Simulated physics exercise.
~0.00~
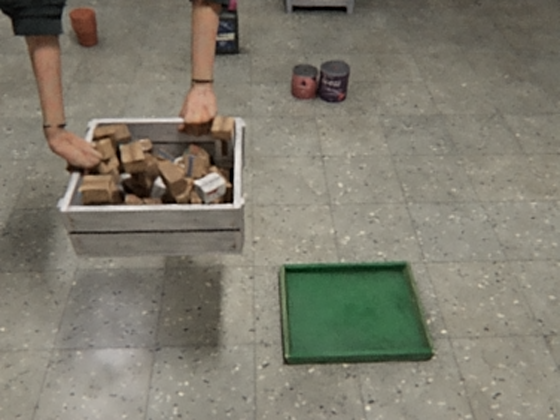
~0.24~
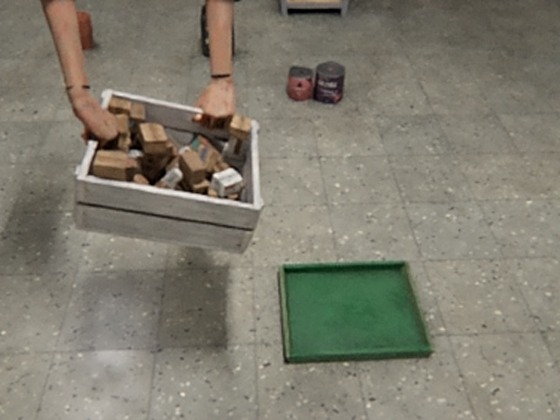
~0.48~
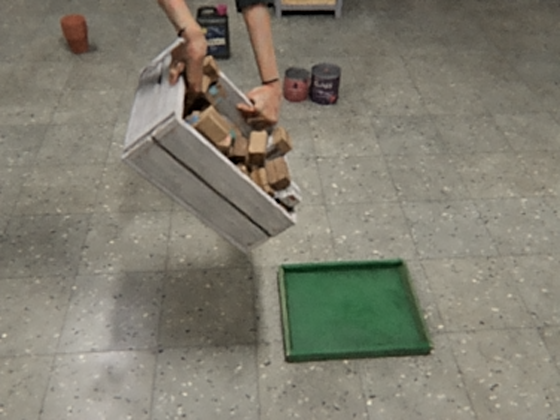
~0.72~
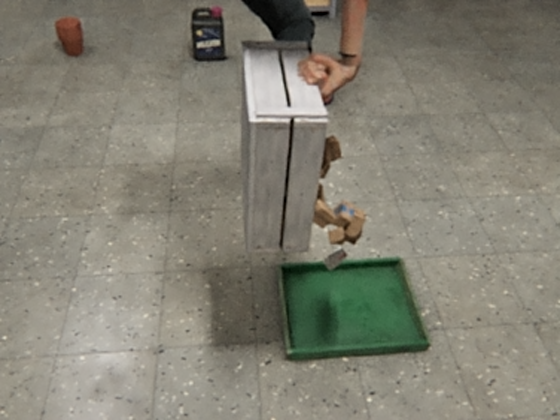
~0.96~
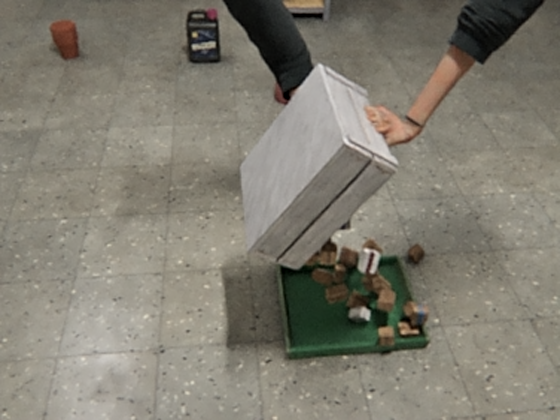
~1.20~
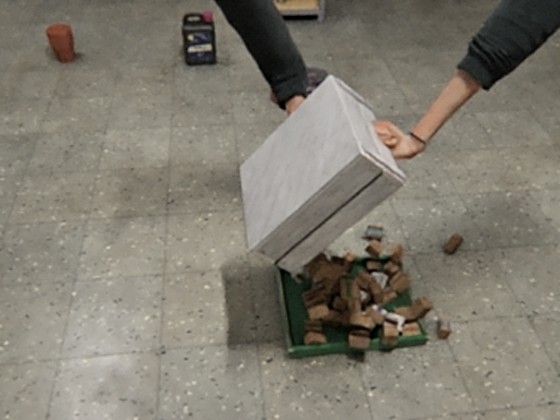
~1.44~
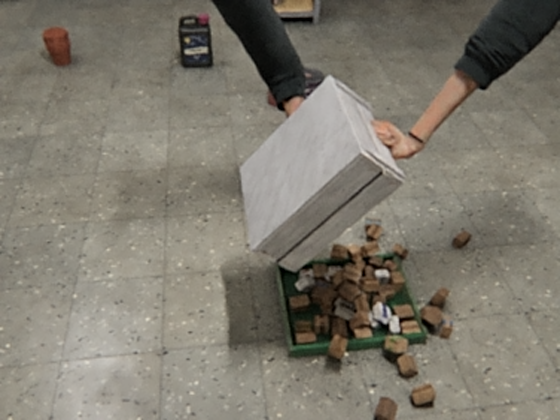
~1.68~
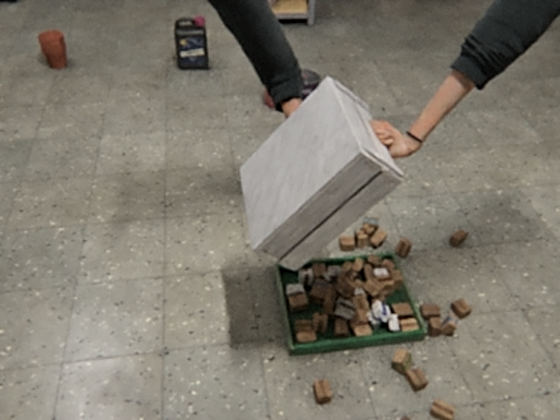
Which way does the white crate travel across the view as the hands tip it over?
The white crate moves to the right, ending up tipped over the green tray.
